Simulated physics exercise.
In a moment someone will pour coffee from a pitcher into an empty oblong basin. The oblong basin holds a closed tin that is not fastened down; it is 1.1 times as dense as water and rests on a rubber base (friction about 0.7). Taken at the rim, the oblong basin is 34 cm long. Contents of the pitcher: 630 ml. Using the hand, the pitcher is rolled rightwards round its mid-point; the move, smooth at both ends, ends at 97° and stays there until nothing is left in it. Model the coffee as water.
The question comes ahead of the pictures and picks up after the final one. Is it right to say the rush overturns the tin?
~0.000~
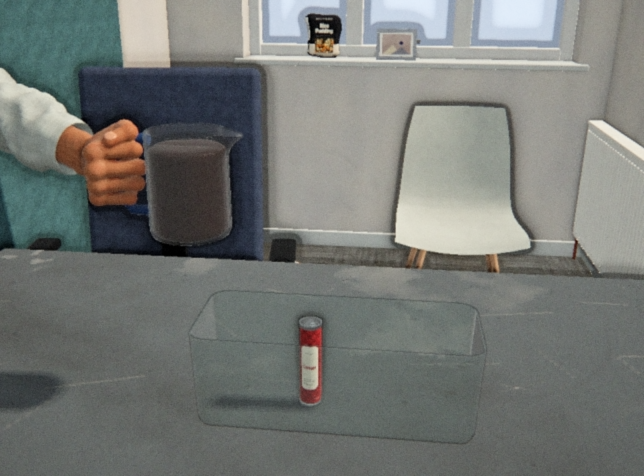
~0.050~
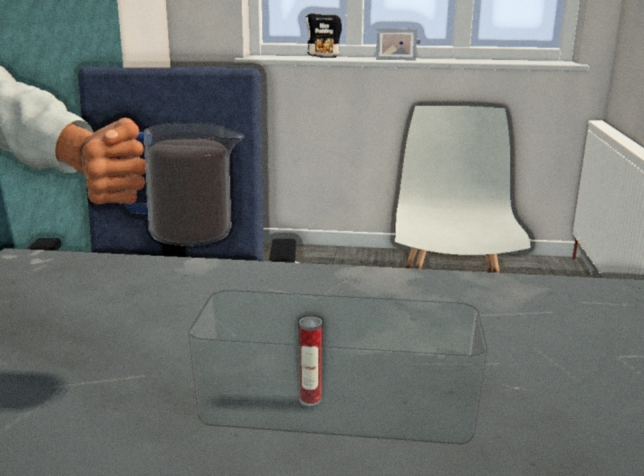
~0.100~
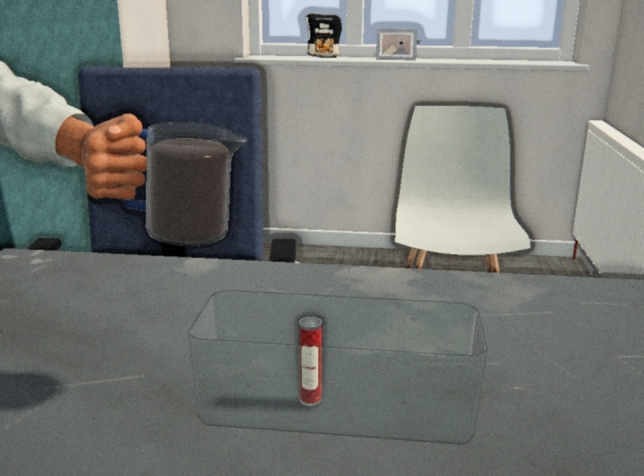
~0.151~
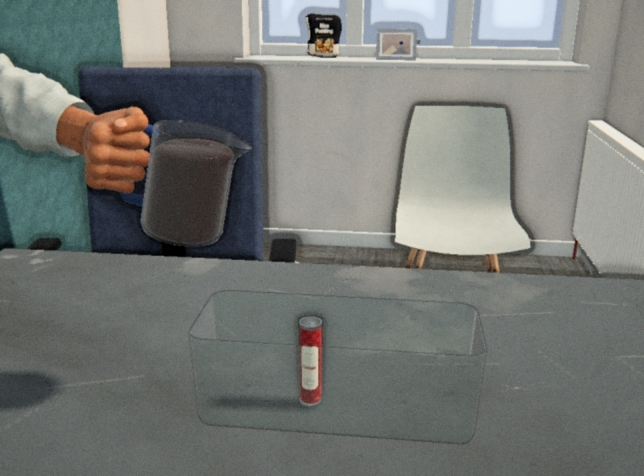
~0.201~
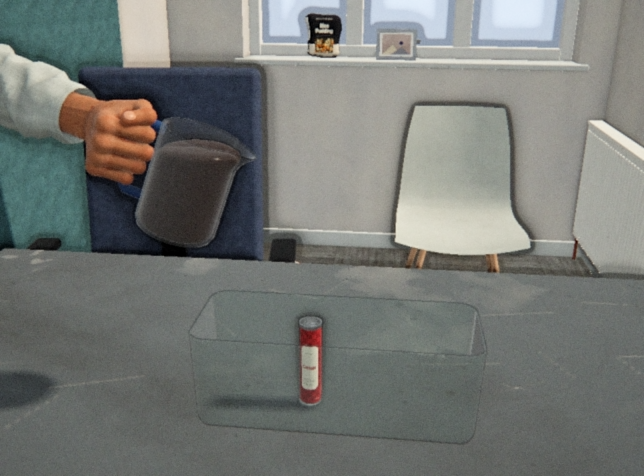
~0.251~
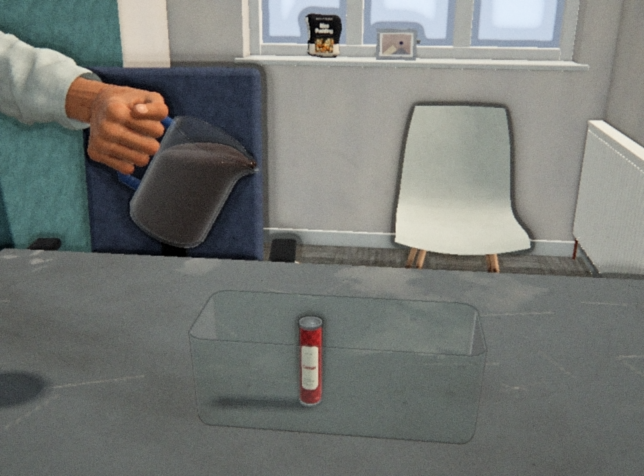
Right.
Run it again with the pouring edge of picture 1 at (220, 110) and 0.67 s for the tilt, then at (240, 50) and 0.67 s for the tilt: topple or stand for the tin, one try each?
The tin overturns the first time and stays vertical the second time.
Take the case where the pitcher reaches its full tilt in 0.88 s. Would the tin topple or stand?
So the tin will tip over.
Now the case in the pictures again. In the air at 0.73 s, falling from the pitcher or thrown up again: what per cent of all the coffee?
Something like 24 per cent is in the air then.
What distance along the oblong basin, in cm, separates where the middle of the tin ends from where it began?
In the end the tin's centre has shifted about 7.5 centimetres.
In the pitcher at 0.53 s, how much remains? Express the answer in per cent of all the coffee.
70 %.
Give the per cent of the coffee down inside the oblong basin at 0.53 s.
7 %, roughly.
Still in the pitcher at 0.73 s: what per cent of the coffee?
I reckon near 30 per cent still sits there.
After 0.53 s the tilt is 86° and 70 per cent is still to pour; the tin stands where it began.
After 0.73 s the tilt is 97° and 29 per cent is still to pour; the tin stands where it began.
After 0.94 s the tilt is 97° and 10 per cent is still to pour; the tin leans 18°.
After 1.17 s the tilt is 97° and 4 per cent is still to pour; the tin lies on its side.
In the end the tin lies on its side.
